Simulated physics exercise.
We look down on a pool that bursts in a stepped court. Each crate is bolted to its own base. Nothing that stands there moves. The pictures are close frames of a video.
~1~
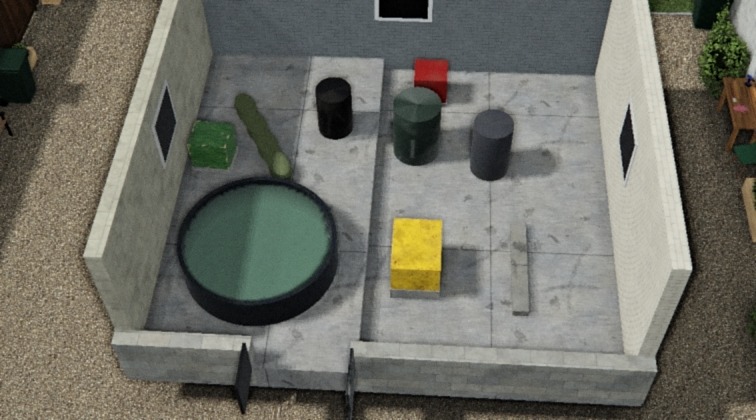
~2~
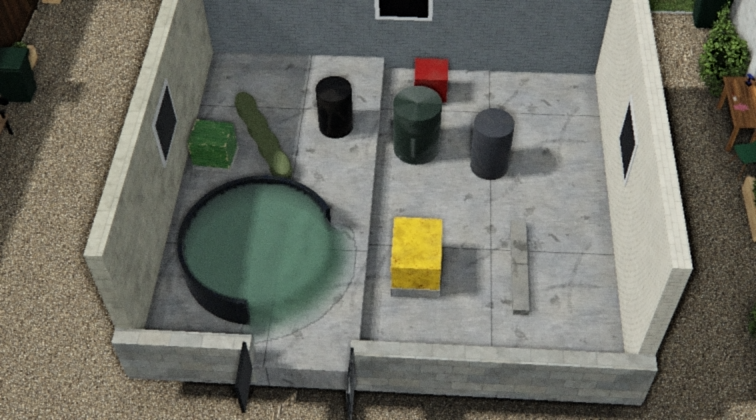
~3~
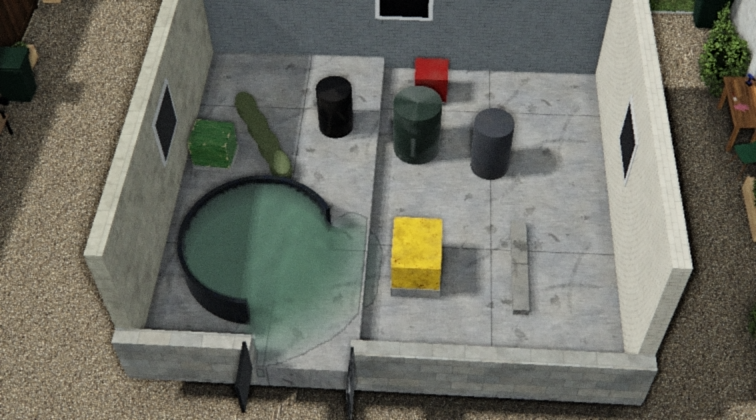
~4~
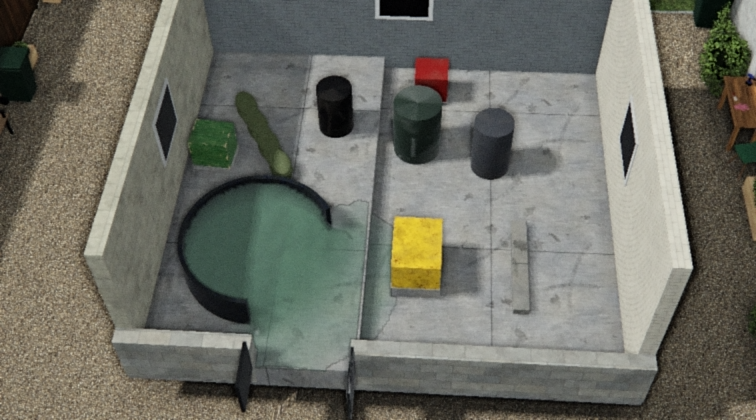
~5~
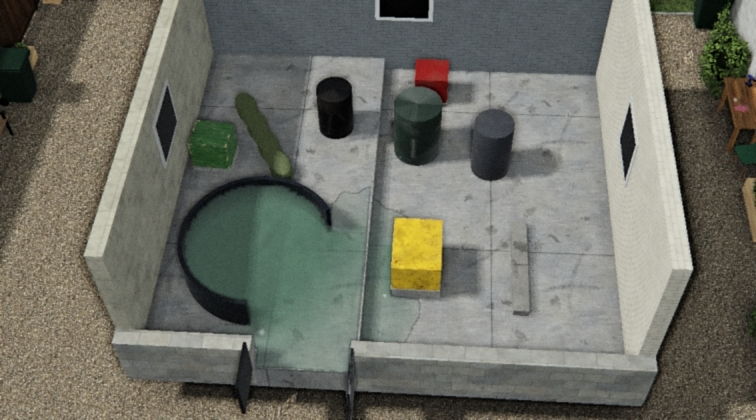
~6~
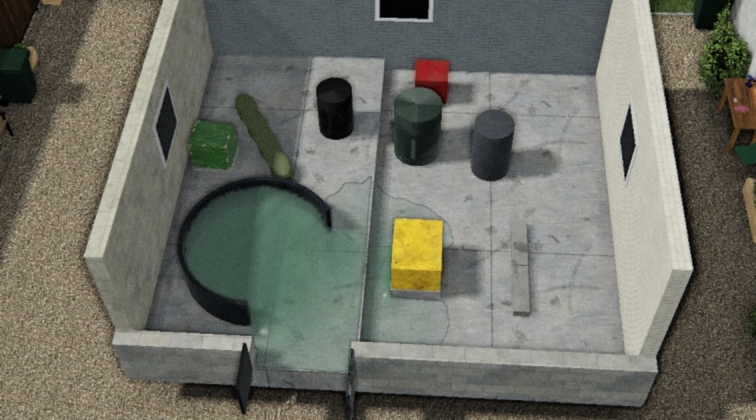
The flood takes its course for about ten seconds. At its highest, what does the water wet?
The yellow crate gets wet; the red crate gets wet; the green crate stays dry.
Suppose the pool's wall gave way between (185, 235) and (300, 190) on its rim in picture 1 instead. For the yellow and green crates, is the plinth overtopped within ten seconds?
Then: The yellow crate remains dry; the green crate is topped.
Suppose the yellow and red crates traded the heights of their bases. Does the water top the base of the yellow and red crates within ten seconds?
One by one: The yellow one takes water, the red one keeps dry.
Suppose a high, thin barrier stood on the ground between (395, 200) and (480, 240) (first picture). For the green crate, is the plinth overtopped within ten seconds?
One by one: Green crate escapes it.
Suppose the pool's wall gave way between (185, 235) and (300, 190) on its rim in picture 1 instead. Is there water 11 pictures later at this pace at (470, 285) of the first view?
Verdict: No water.
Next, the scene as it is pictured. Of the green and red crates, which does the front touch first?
It is the crate marked red.
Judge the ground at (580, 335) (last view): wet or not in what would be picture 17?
Verdict: Flooded.
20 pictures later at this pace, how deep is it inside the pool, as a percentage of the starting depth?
About 20 per cent.
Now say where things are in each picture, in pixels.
The round pool at (257, 241) is whole and still, in the first frame.
Water pours out at (320, 286) and has run to a hidden place, in the second frame.
Water pours out at (320, 288) and has run to (360, 220), in the third frame.
Water pours out at (320, 288) and has run to (362, 205), in the fourth frame.
Water pours out at (320, 289) and has run to (370, 192), in the fifth frame.
The front is at a hidden place, out from the gap at (320, 290), in the sixth frame.
A moment on, water covers 20 % of the floor; the yellow crate water round its plinth, the red crate not reached, the green crate not reached.
Next, water covers 30 % of the floor; the yellow crate water round its plinth, the red crate not reached, the green crate not reached.
Then, water covers 45 % of the floor; the yellow crate water round its plinth, the red crate water round its plinth, the green crate not reached.
Later, water covers 65 % of the floor; the yellow crate water round its plinth, the red crate water round its plinth, the green crate water round its plinth.
In the end, water covers 65 % of the floor; the yellow crate was topped, the red crate was topped, the green crate stayed above the water.
